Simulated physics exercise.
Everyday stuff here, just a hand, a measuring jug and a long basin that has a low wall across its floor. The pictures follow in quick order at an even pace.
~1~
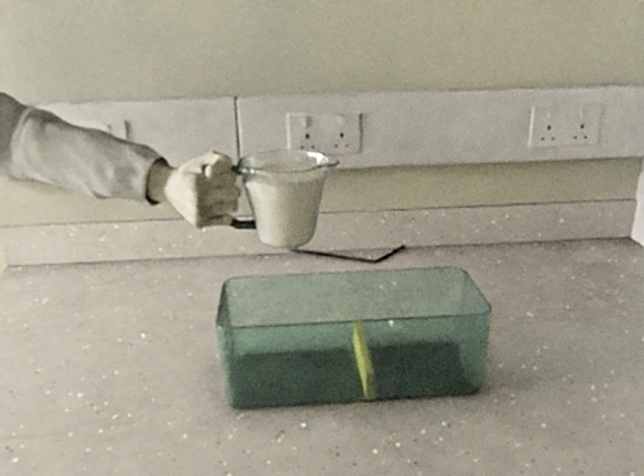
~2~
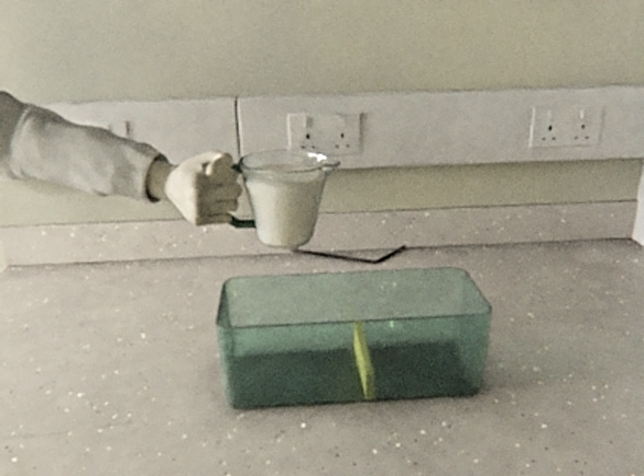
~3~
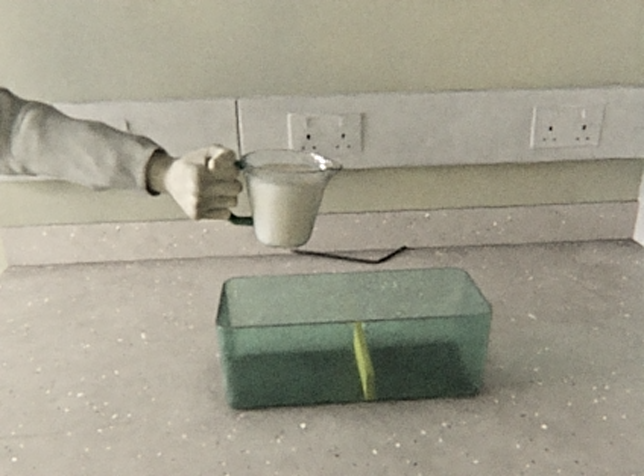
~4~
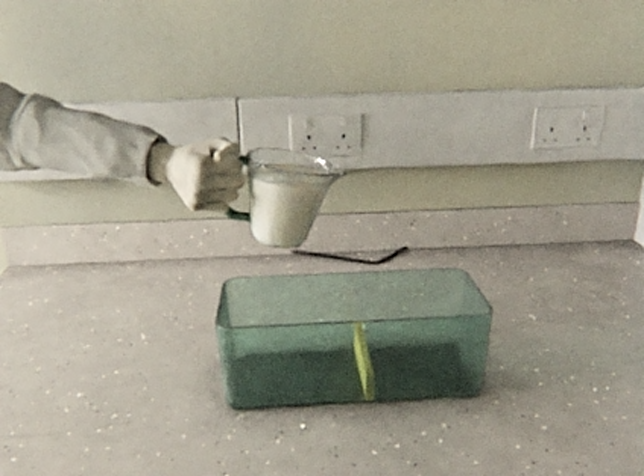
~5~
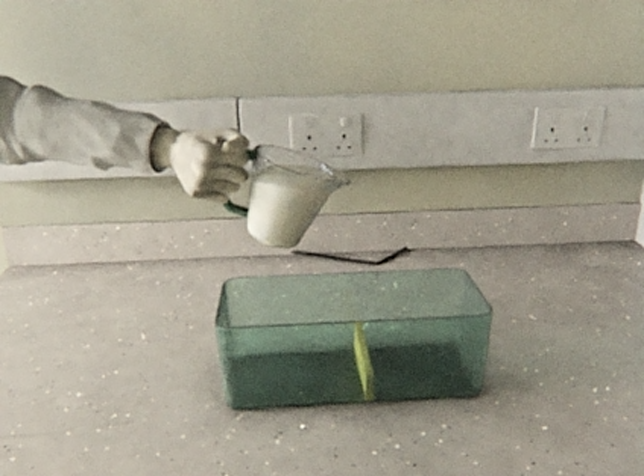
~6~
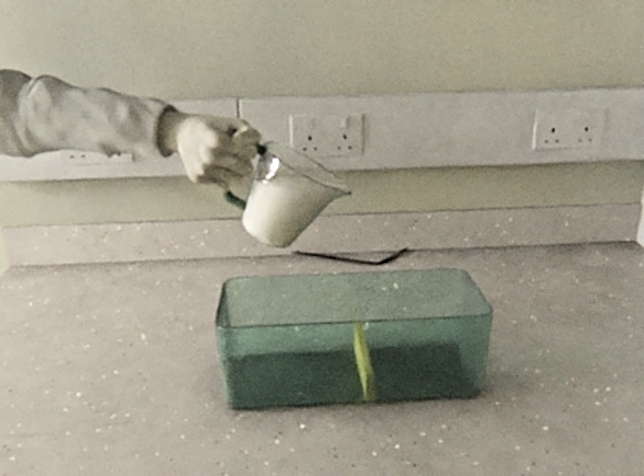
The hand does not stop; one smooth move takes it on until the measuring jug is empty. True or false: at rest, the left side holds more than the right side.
False.
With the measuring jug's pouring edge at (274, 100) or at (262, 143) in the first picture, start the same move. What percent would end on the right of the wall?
Estimate, first then second: 5 per cent and 5 per cent.
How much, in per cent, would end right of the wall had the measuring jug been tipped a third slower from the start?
About 90 %.
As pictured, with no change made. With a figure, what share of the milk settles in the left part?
Close to 5 per cent.
A moment on, the tilt is 88° and 48 per cent is still to pour, 0 is left of the wall and 22 right of it.
Next, the tilt is 96° and 10 per cent is still to pour, 4 is left of the wall and 71 right of it.
Then the tilt is 96° and 1 per cent is still to pour, 5 is left of the wall and 91 right of it.
Later the tilt is 96° and 0 per cent is still to pour, 7 is left of the wall and 92 right of it.
Finally, 7 per cent lies left of the wall, 92 right of it and 1 outside.
